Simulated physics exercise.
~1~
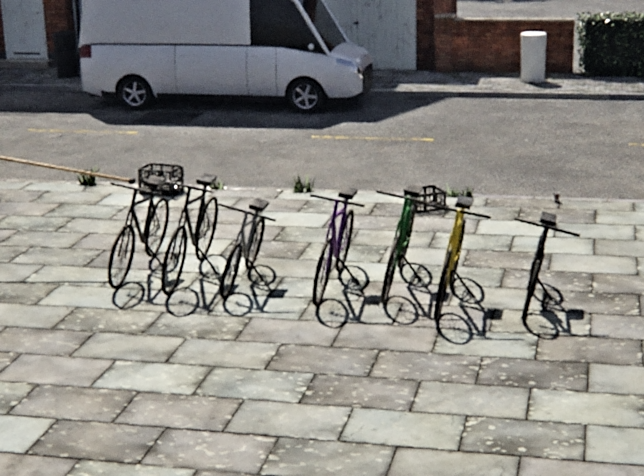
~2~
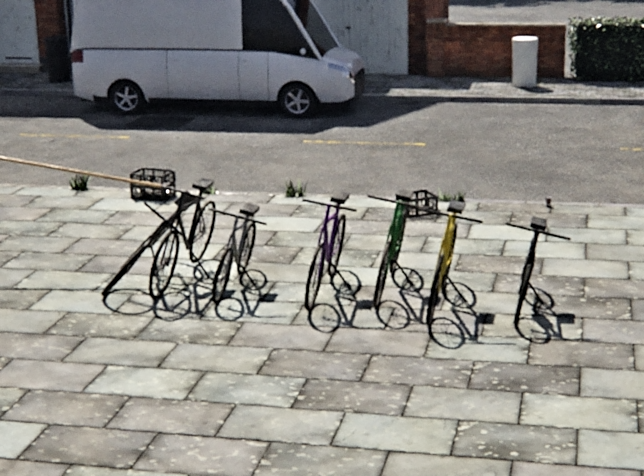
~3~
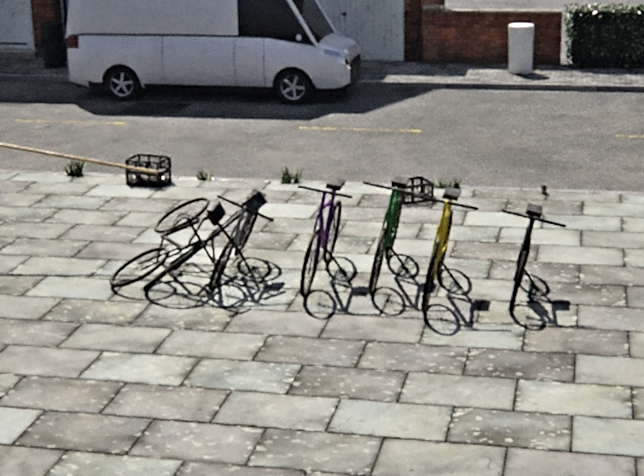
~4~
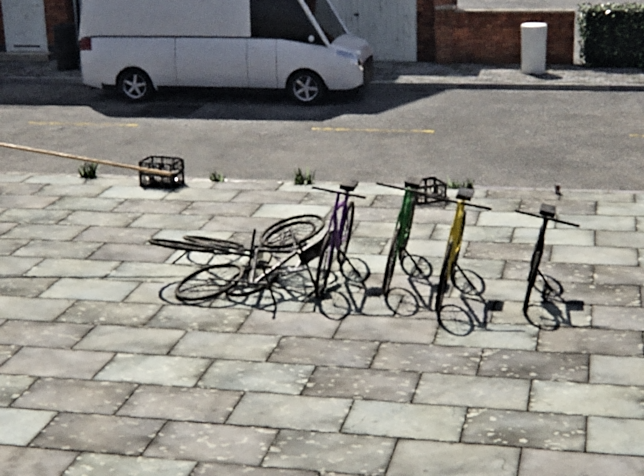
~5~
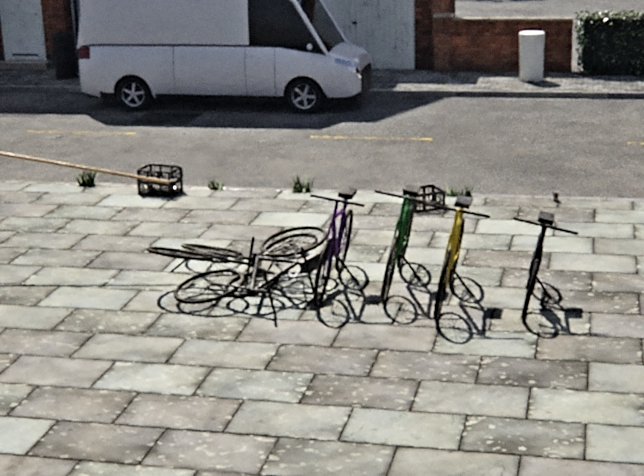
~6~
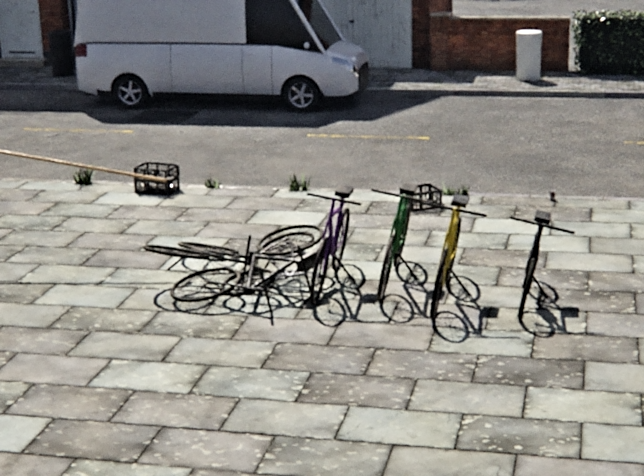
On a sunlit paved square beside a road with a parked white van, a pole pushes the leftmost of seven bicycles, which topples rightward and takes the next two down with it, while the purple, green and yellow bicycles and the one at the far right stay standing.
